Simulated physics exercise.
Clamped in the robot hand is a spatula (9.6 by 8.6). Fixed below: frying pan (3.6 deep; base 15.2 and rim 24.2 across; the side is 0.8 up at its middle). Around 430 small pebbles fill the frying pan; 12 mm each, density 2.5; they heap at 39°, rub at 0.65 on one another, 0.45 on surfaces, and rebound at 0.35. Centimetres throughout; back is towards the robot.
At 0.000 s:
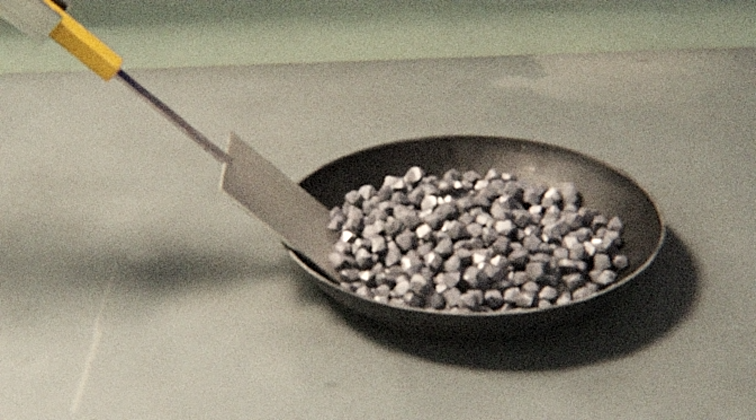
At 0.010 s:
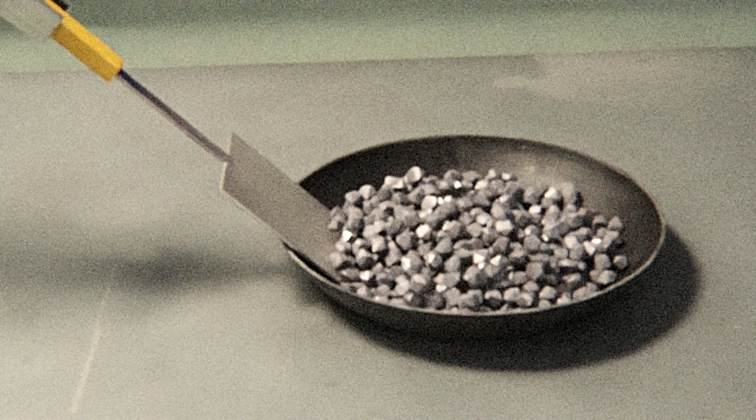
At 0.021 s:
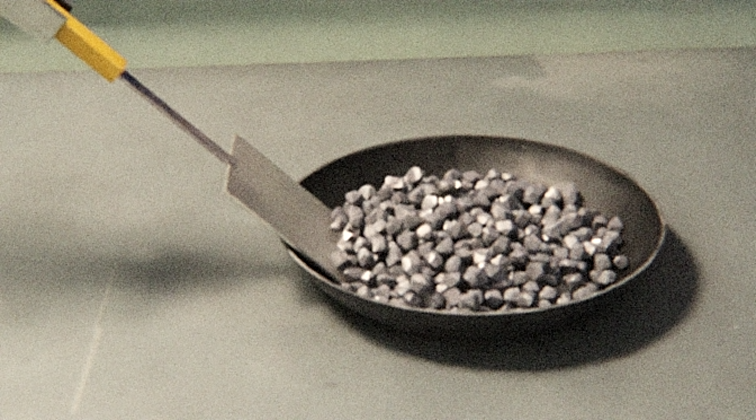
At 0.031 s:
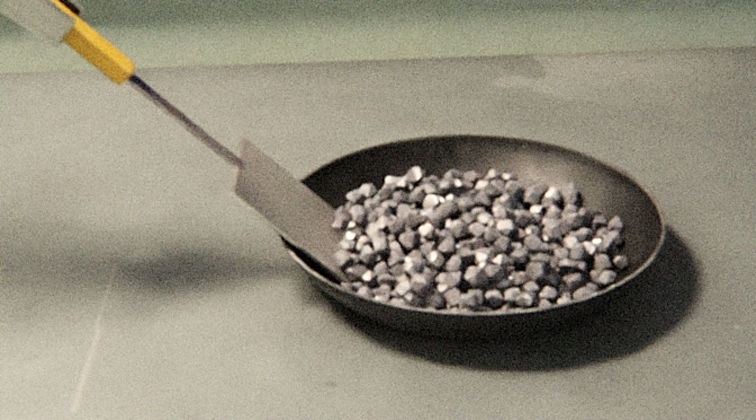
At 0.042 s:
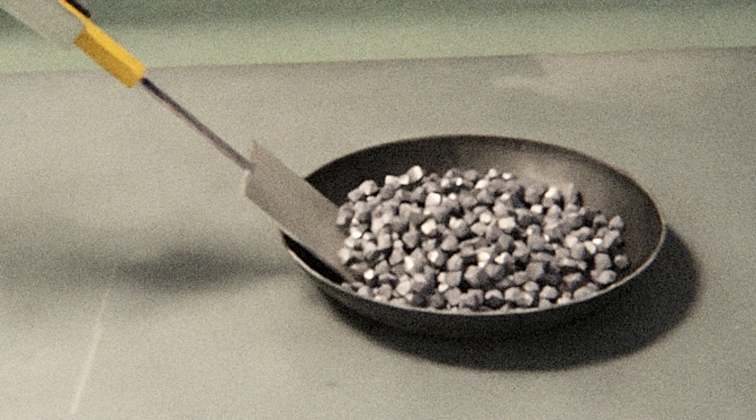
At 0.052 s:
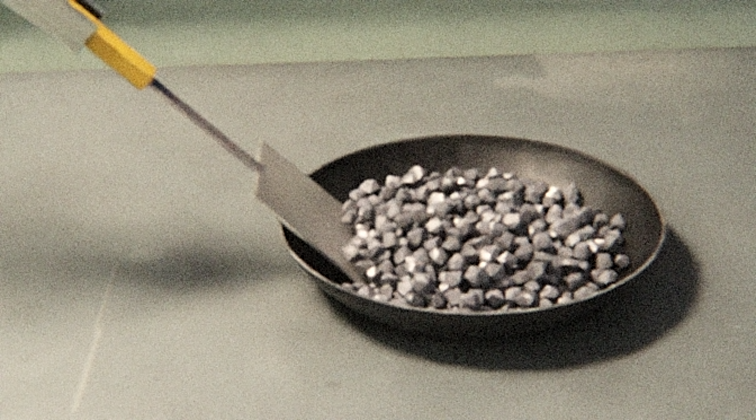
A robot hand held a spatula with a yellow handle at the left side of a dark frying pan full of small gray pebbles, then slowly slid the blade a short way right against them.
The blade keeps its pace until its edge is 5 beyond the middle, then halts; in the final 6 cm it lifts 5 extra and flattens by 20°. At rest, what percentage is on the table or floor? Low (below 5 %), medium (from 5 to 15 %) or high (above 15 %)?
Share on the table or floor: Medium (from 5 to 15 %).
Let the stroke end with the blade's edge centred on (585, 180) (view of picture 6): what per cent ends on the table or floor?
Some 25 per cent.
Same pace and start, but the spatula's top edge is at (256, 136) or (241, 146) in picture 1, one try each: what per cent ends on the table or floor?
Some 5 and 10 per cent.
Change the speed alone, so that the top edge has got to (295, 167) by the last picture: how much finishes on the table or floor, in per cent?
Some 25 per cent.
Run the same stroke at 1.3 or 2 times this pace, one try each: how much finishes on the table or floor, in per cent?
Some 15 and 20 per cent.
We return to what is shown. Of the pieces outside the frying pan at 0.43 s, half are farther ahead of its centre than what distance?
Some 16 cm.
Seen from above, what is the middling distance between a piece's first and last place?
Roughly 4 cm.
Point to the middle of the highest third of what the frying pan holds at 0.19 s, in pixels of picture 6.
Near (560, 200).
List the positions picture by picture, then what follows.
In the first frame, the spatula top edge at (225, 159), sloping 45°; upper third of the load around (464, 231), from x 335 to 620, top at y 175; 431 in the frying pan.
In the second frame, the spatula top edge at (226, 159), sloping 45°; upper third of the load around (464, 231), from x 335 to 620, top at y 175.
In the third frame, the spatula top edge at (229, 161), sloping 45°; upper third of the load around (464, 230), from x 340 to 620, top at y 175.
In the fourth frame, the spatula top edge at (237, 163), sloping 45°; upper third of the load around (462, 229), from x 340 to 620, top at y 175.
In the fifth frame, the spatula top edge at (247, 166), sloping 45°; upper third of the load around (466, 228), from x 345 to 620, top at y 175.
In the sixth frame, the spatula top edge at (257, 167), sloping 45°; upper third of the load around (469, 227), from x 350 to 625, top at y 175; 431 in the frying pan.
After 0.12 s, sloping 45°, highest piece 4 above the table; 431 in the frying pan.
After 0.19 s, sloping 36°, highest piece 6 above the table; 429 in the frying pan, 2 on the blade or in flight.
After 0.43 s, sloping 25°, highest piece 6 above the table; 404 in the frying pan, 25 on the table or floor, 2 on the blade or in flight.
After 1.48 s, sloping 25°, highest piece 6 above the table; 400 in the frying pan, 31 on the table or floor.
In the end, 400 in the frying pan, 31 on the table or floor. That is 7 % on the table or floor.
